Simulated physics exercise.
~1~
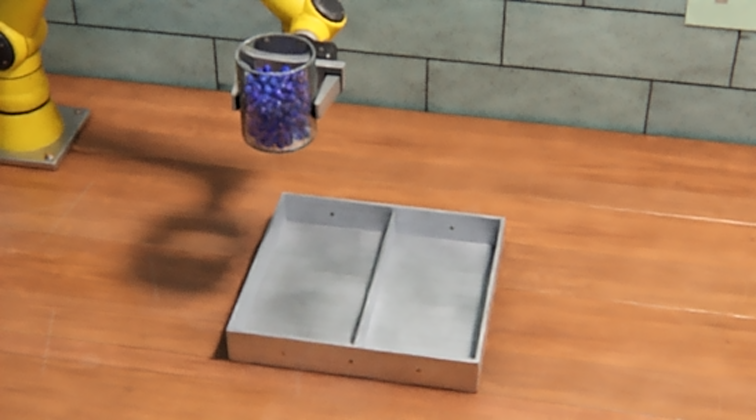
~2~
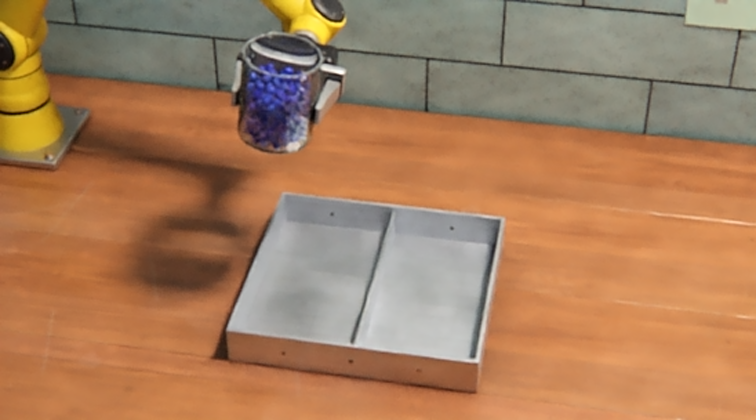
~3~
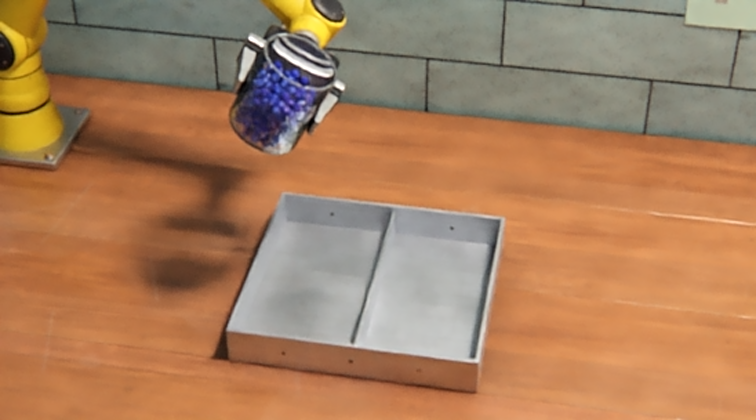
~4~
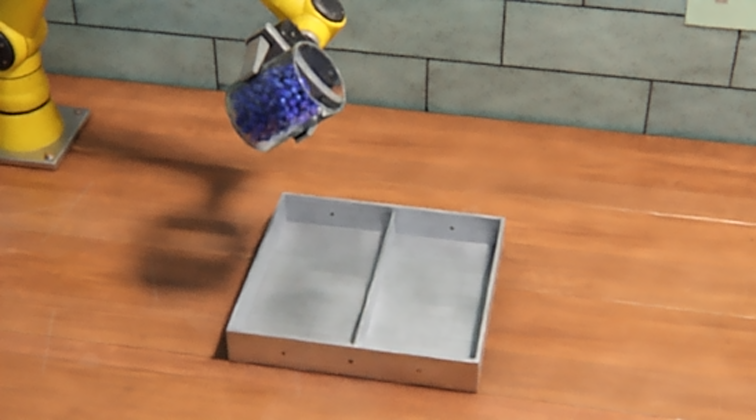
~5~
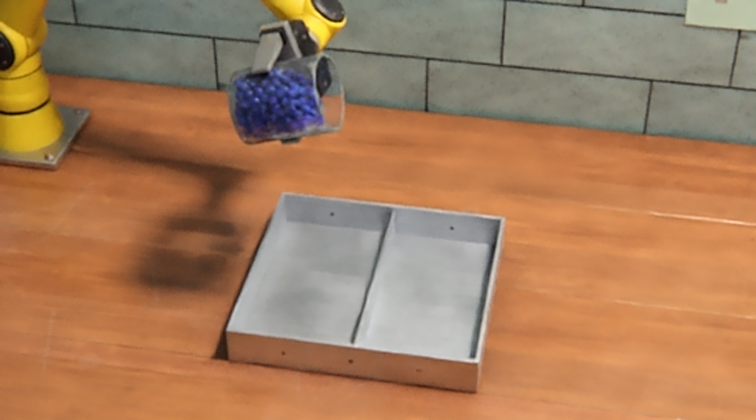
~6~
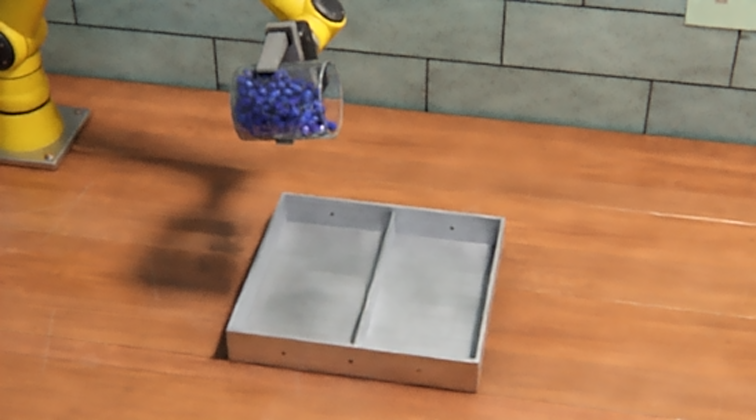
At first, a yellow robot arm holds a clear beaker of blue beads nearly upright above a wooden table, near an empty gray divided tray. The arm steadily tilts the beaker until it lies almost on its side, mouth to the right, and the beads shift and spread along it toward the mouth.
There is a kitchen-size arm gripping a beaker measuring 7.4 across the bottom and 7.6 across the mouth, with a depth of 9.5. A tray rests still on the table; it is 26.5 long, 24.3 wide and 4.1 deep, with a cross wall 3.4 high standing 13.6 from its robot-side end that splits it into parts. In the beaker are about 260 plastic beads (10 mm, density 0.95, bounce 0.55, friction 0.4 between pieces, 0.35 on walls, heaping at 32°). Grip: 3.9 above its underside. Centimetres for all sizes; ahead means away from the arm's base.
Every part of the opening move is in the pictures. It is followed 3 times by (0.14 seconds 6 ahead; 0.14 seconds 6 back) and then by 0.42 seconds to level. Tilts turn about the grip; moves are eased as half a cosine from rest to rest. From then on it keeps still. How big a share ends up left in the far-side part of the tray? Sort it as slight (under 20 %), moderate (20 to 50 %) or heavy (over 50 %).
It counts as heavy.
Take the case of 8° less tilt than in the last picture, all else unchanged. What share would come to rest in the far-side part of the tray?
About 40 %.
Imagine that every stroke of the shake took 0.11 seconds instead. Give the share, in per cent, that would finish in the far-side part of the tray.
Estimate for that case: 60 %.
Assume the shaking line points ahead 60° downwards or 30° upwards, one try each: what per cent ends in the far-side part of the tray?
It comes to around 15 per cent on the first try and around 80 per cent on the second.
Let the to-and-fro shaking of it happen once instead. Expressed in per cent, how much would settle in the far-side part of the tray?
Near 40 per cent.
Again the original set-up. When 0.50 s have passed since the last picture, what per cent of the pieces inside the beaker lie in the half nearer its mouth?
Mouth half: Close to 90 per cent.
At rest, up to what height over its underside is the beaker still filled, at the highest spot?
Around 3.5 cm up.
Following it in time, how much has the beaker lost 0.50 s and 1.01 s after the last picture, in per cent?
I'd put it near 60 percent first and near 85 percent later.
Then, 0.50 s after the last picture, tilted 80° forward, highest piece 27 above the table; 108 in the beaker, 108 in the far-side part, 15 in the robot-side part, 9 on the table or floor, 23 in flight or on a rim.
Then, 1.01 s after the last picture, tilted 52° forward, highest piece 26 above the table; 160 in the far-side part, 42 in the robot-side part, 36 in the beaker, 22 on the table or floor, 3 in flight or on a rim.
Then, 1.46 s after the last picture, level, highest piece 26 above the table; 162 in the far-side part, 43 in the robot-side part, 36 in the beaker, 22 on the table or floor.
Then, 2.51 s after the last picture, level, highest piece 26 above the table; 162 in the far-side part, 43 in the robot-side part, 36 in the beaker, 22 on the table or floor.
Final count, 162 in the far-side part, 43 in the robot-side part, 36 in the beaker, 22 on the table or floor. That is 62 % in the far-side part of the tray.
